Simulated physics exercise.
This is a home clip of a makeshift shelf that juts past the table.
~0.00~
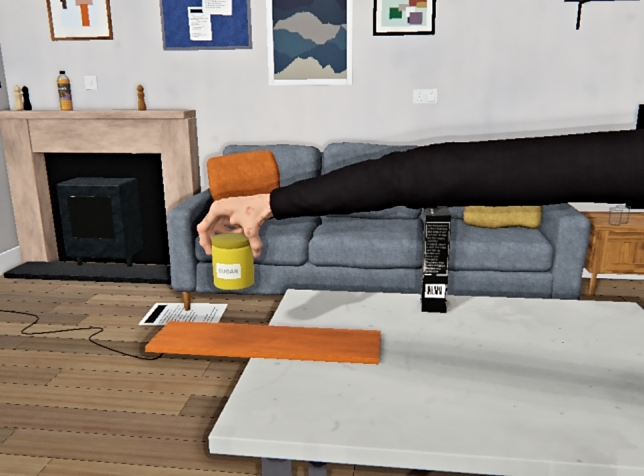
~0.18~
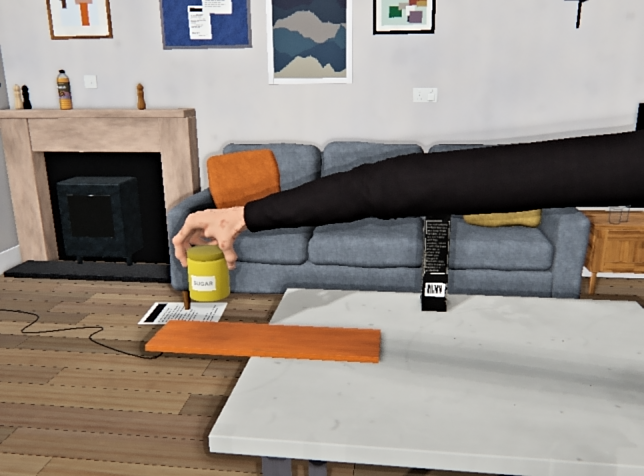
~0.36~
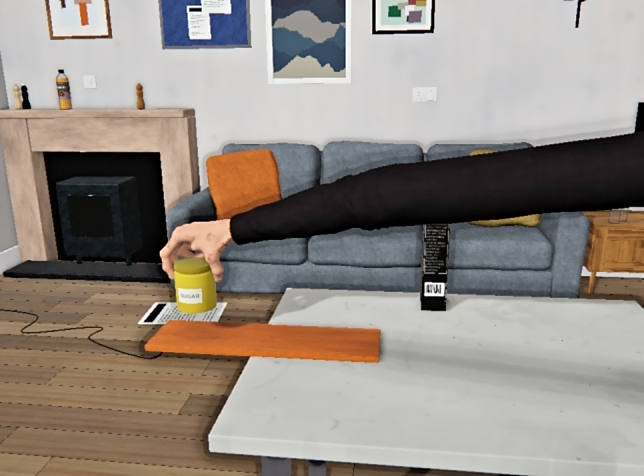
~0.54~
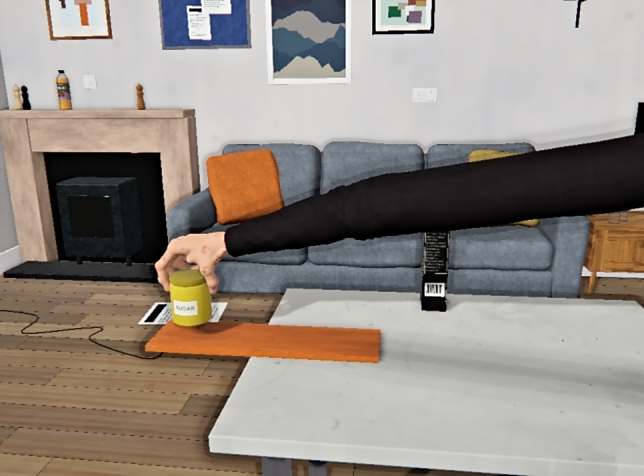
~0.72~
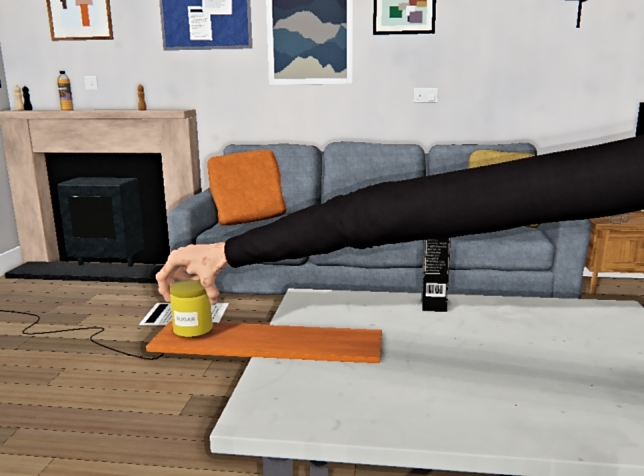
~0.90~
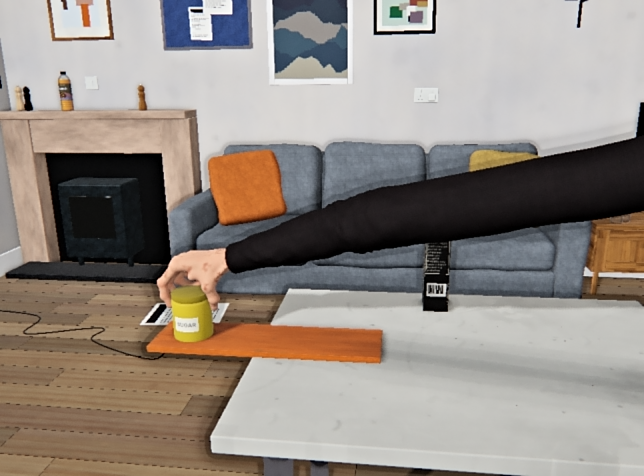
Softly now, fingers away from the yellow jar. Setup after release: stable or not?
Not stable.
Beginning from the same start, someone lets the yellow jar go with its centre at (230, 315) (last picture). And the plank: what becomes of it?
Outcome: Falls.
Around 1.30 s, yellow jar now down on the floor or falling; orange plank rocked 53° from its first pose.
Around 1.50 s, orange plank now down on the floor or falling.
Around 1.60 s, things are still on the move.
Around 1.70 s, as before.
Finally (2.0 s), down on the floor or falling, yellow jar and orange plank; black carton still in place. The plank comes down.
